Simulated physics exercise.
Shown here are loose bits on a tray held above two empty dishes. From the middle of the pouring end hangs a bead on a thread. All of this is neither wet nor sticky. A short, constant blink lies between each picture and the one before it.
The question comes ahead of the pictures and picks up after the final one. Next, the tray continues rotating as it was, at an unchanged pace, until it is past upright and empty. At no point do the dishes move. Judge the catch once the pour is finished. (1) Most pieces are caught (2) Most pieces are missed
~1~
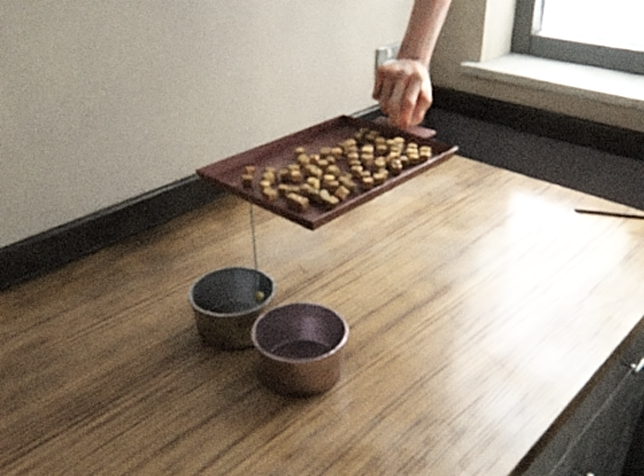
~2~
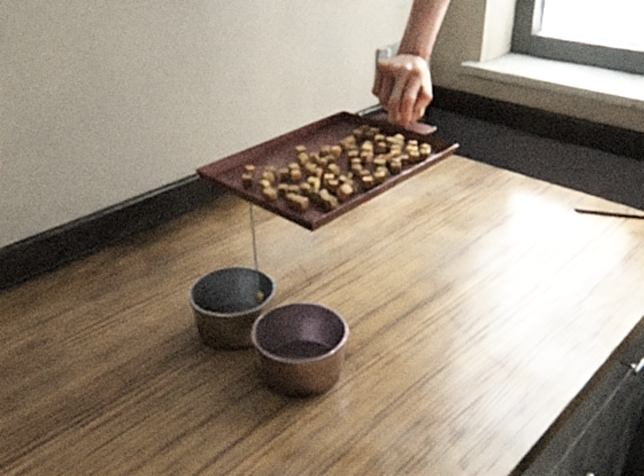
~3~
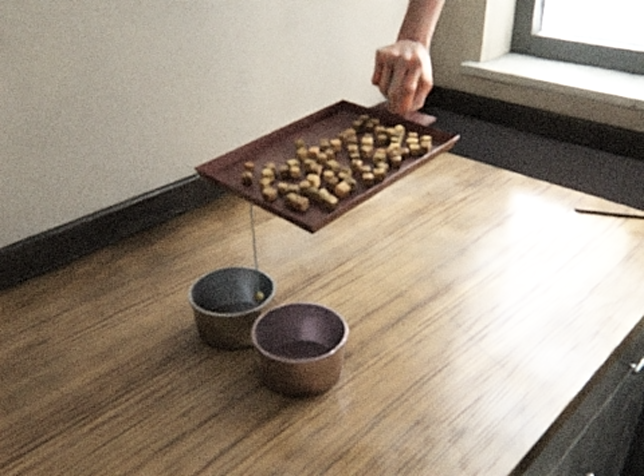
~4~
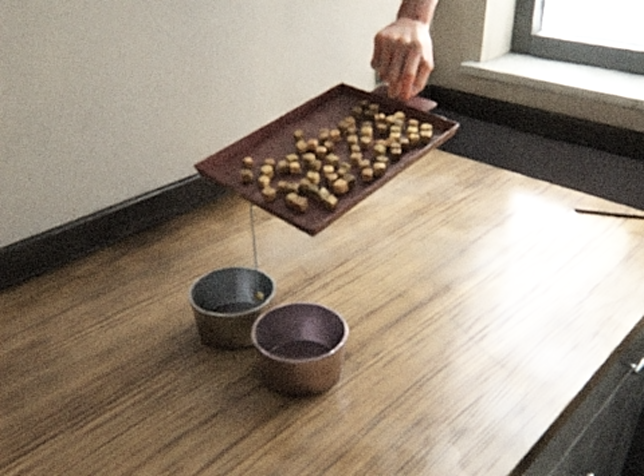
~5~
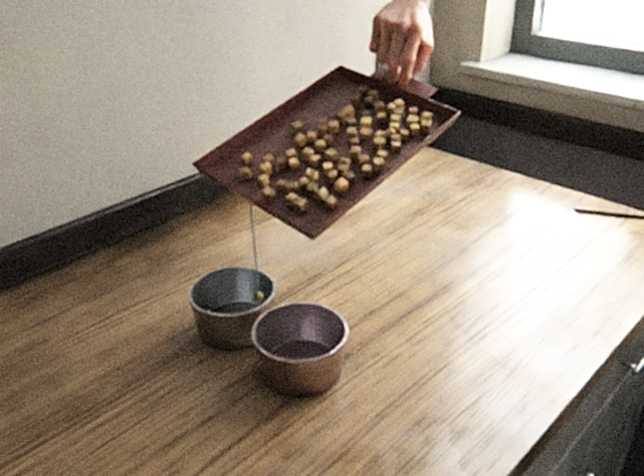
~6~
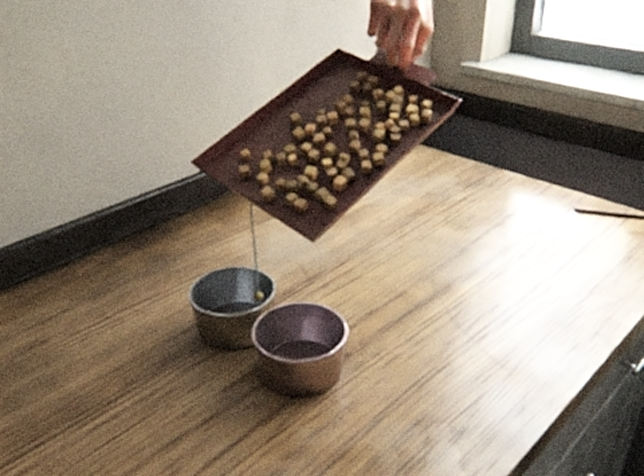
(1) Most pieces are caught.
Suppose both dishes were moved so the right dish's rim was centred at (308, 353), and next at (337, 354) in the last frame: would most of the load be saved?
At place one the greater share; at place two the greater share.
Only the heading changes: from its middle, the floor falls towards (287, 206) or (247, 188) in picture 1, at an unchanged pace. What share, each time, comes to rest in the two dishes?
I'd say some 50 in a hundred at first, then 40 in a hundred.
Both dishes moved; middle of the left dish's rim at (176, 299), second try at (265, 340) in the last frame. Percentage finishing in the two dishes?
Close to 20 in a hundred, then close to 60 in a hundred.
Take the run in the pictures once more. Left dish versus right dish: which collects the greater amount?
Result: More in the right side.
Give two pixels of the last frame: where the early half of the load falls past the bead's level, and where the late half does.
(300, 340) first, (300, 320) later.
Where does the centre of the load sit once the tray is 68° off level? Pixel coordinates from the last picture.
Centre estimate: (310, 199).
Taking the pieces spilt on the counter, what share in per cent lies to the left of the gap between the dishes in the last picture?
I'd say some 70 in a hundred.
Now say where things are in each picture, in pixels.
The first frame shows corners of the pouring end (202, 170) and (312, 218), level; middle of the load (356, 166), small wooden cubes; left dish (200, 323); right dish (267, 368); bead on its thread (259, 296).
The second frame shows corners of the pouring end (202, 169) and (312, 219), level; middle of the load (356, 164).
The third frame shows corners of the pouring end (201, 167) and (312, 222), tipped barely, lowest at the right corner; middle of the load (355, 159).
The fourth frame shows corners of the pouring end (200, 165) and (312, 226), tipped a little, lowest at the right corner; middle of the load (355, 151).
The fifth frame shows corners of the pouring end (199, 163) and (312, 230), tipped clearly, lowest at the right corner; middle of the load (354, 143).
The sixth frame shows corners of the pouring end (197, 161) and (312, 234), tipped clearly, lowest at the right corner; middle of the load (354, 136); left dish (200, 323); right dish (267, 368).
Just after the last frame, tray tipped steeply; almost all on the tray; about a tenth in the air.
A moment on, tray tipped past a quarter turn; just a few on the tray; roughly half in the right dish; roughly a quarter outside both; roughly a quarter in the air.
Further on, tray tipped past a quarter turn; roughly two thirds in the right dish; roughly a quarter outside both.
When it is over, tray tipped past a quarter turn; roughly two thirds in the right dish; not one in the left dish; roughly a quarter outside both.
